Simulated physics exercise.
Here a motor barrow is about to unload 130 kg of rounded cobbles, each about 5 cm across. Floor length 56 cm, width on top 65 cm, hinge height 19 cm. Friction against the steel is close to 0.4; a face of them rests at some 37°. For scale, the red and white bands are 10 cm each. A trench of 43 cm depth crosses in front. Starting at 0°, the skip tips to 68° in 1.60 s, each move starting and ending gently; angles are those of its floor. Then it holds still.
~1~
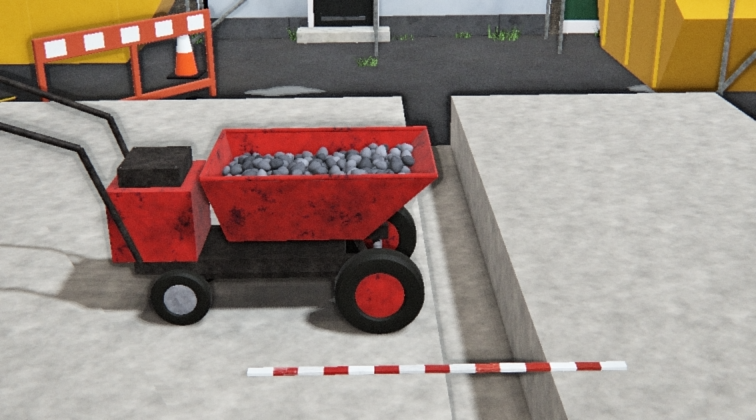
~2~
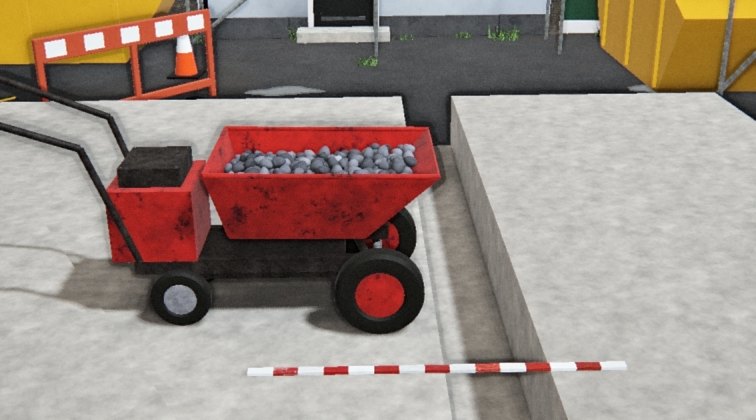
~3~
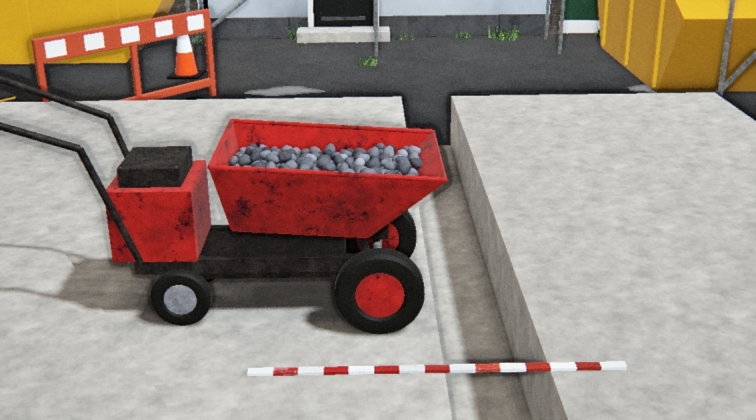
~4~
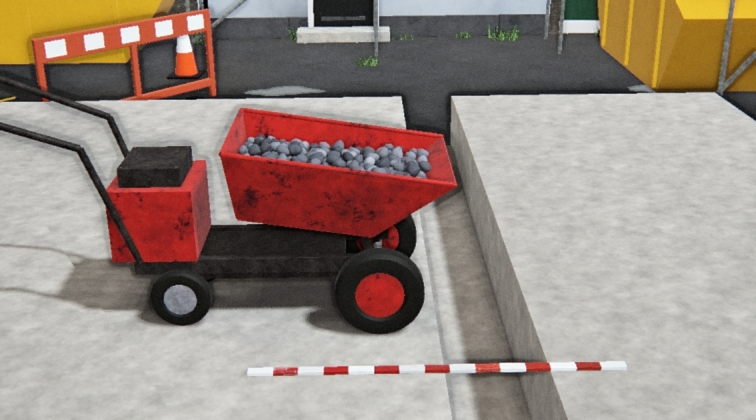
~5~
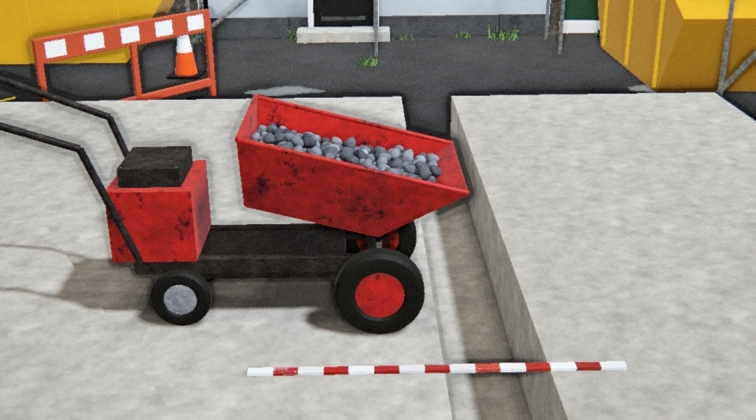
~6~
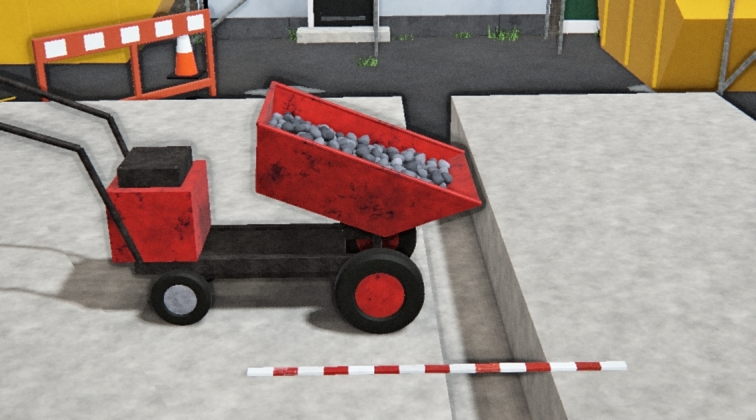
A red motor barrow with black handles stands on pale concrete at the left, seen from the side and slightly above, beside a narrow trench. Grey rounded stones fill its skip, a red and white banded pole lies in front, and an orange barrier, cone and yellow containers stand behind. The skip tilts toward the right, slowly then faster, its left end rising while the wheels and camera stay still.
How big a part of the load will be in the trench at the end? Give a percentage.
About 33 per cent.
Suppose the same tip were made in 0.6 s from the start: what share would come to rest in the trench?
Then about 20 per cent.
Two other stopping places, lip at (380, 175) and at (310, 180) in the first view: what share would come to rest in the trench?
Near 90 per cent from the first place, 80 from the second.
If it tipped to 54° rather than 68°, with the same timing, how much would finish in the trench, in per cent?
Then about 35 per cent.
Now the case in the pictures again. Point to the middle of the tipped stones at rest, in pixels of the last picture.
Near (558, 292).
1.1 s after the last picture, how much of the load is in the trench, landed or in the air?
Some 5 per cent.
Then, 0.6 s after the last picture the floor is at 57°, 100 % in the skip; the foremost stones are at (512, 245).
Then, 1.1 s after the last picture the floor is at 68°, 49 % in the skip, 7 % in the trench, 45 % past the trench; the foremost stones are at (641, 310).
Then, 1.4 s after the last picture the floor is at 68°, 16 % in the skip, 15 % in the trench, 69 % past the trench; the foremost stones are at (725, 308).
Then, 3.4 s after the last picture the floor is at 68°, 0 % in the skip, 33 % in the trench, 67 % past the trench; the foremost stones are past the picture's edge.
